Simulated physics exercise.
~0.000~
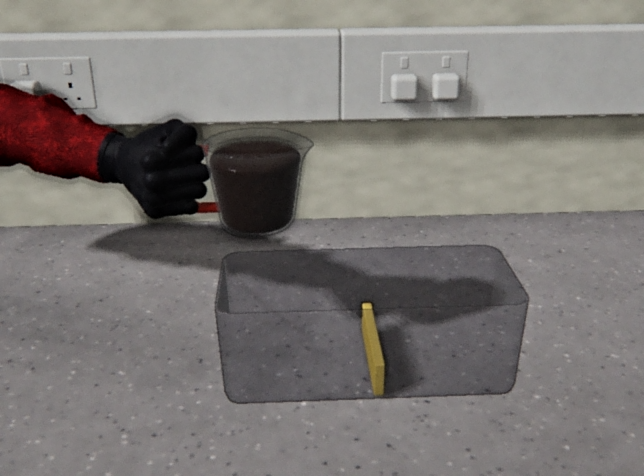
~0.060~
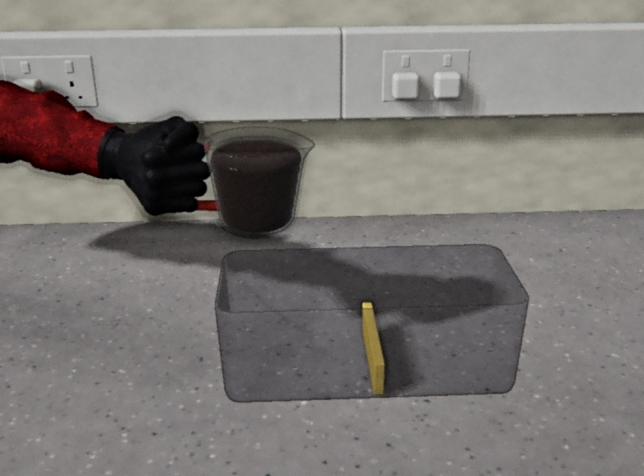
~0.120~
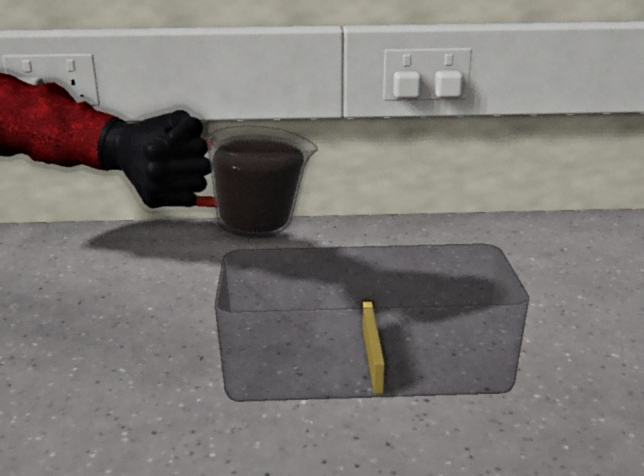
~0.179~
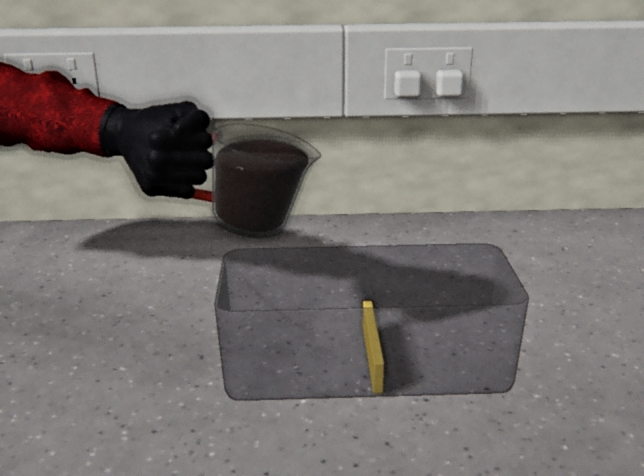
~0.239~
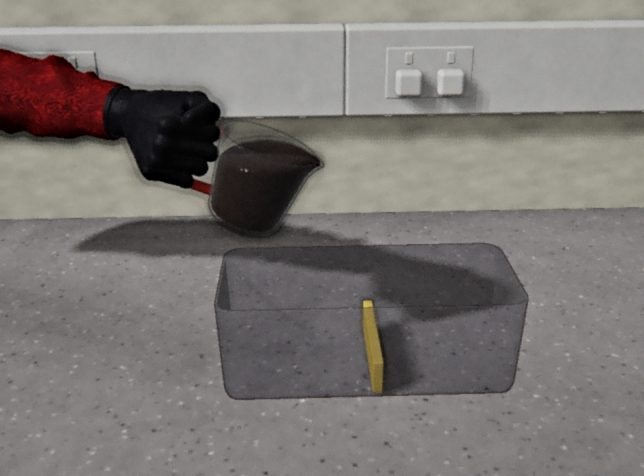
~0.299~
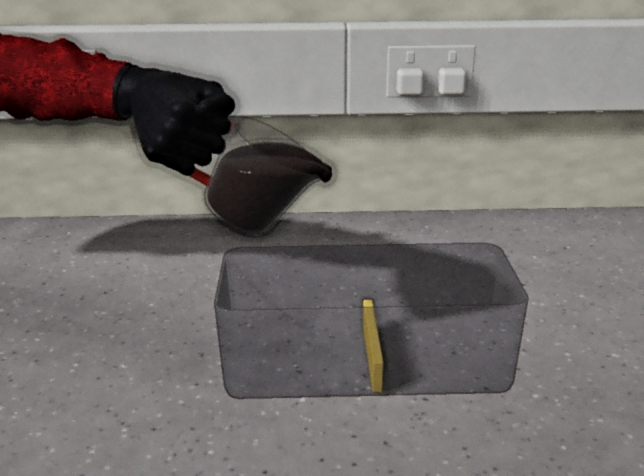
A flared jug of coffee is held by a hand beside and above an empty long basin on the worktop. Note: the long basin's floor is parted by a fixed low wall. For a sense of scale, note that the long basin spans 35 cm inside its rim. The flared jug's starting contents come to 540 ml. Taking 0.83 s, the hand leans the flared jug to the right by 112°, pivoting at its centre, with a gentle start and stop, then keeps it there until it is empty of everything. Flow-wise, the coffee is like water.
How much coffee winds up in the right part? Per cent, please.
About 28 per cent.
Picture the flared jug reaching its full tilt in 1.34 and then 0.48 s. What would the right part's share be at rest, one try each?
45 in a hundred, followed by 20 in a hundred.
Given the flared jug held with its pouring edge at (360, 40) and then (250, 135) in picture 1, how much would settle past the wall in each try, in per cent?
Respectively about 90 and 5 percent.
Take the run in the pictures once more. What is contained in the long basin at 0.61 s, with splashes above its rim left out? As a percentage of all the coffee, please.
Around 34 percent.
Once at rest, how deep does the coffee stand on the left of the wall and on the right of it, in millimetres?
Final levels - left approx 14 mm, right approx 6 mm.
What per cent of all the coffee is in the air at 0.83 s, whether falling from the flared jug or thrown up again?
Some 4 % is up in the air.
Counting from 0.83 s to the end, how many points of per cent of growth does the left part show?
5 %.
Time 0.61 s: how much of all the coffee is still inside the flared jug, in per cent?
Around 40 in a hundred.
By 0.61 s the tilt is 93° and 40 per cent is still to pour, 15 is left of the wall and 18 right of it.
By 0.83 s the tilt is 112° and 3 per cent is still to pour, 66 is left of the wall and 26 right of it.
By 1.07 s the tilt is 112° and 0 per cent is still to pour, 71 is left of the wall and 28 right of it.
By 1.33 s the tilt is 112° and 0 per cent is still to pour, 70 is left of the wall and 28 right of it.
At rest 71 per cent lies left of the wall, 28 right of it and 1 outside.
